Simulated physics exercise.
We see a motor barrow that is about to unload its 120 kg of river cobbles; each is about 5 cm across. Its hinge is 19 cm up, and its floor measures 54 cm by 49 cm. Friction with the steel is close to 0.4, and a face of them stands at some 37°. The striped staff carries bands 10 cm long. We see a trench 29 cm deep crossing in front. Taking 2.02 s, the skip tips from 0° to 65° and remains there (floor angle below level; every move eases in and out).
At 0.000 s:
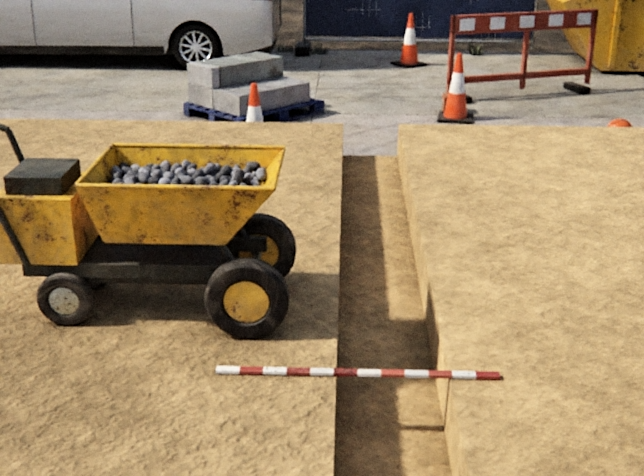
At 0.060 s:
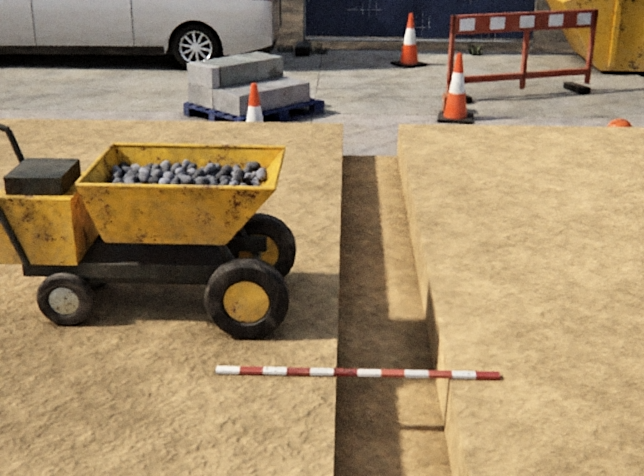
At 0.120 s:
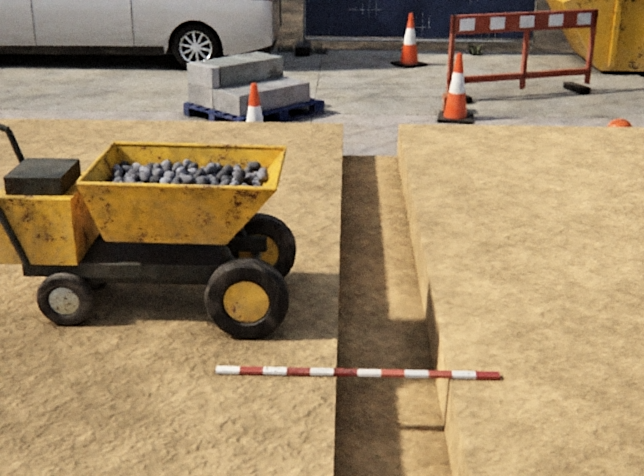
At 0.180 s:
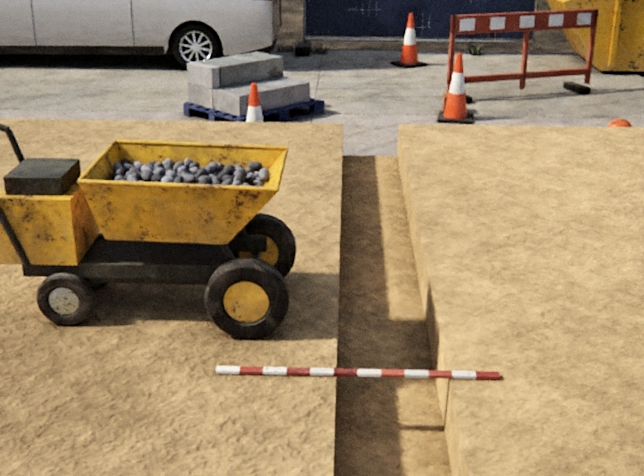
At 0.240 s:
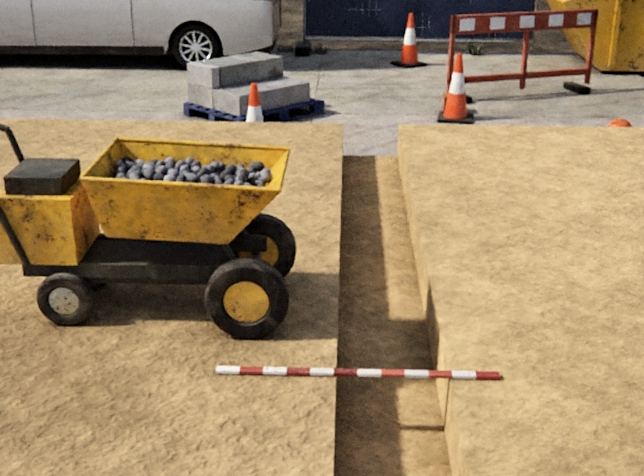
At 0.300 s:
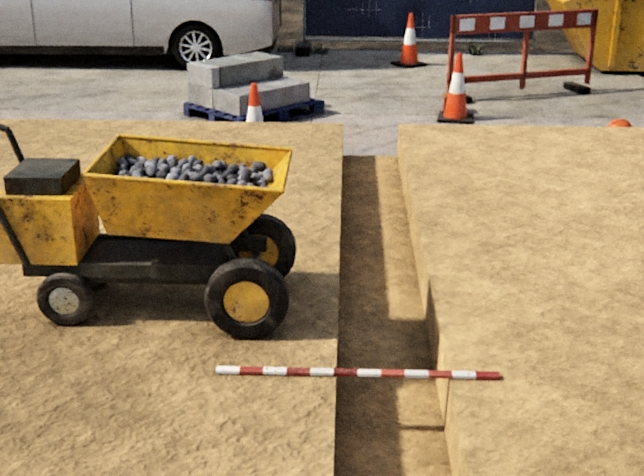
A yellow motor barrow stands beside a trench as its skip of grey stones tilts slightly.
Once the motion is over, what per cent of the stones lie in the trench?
97 %.
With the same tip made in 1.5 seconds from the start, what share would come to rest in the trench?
In that case, around 95%.
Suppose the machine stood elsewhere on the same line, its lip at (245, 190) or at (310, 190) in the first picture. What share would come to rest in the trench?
The first start gives about 100 per cent, the second about 70.
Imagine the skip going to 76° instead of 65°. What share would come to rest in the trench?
Then close to 95 per cent.
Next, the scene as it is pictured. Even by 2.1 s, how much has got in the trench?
Around 40 per cent of it, at that instant.
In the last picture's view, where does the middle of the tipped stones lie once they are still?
Resting centre: About (399, 352).
After 1.5 s the floor is at 55°; 99 % in the skip, 1 % in the trench; the foremost stones are at (366, 245).
After 2.1 s the floor is at 65°; 59 % in the skip, 40 % in the trench, 1 % past the trench; the foremost stones are at (454, 316).
After 2.5 s the floor is at 65°; 35 % in the skip, 62 % in the trench, 3 % past the trench; the foremost stones are at (490, 319).
After 4.4 s the floor is at 65°; 0 % in the skip, 97 % in the trench, 3 % past the trench; the foremost stones are at (501, 323).
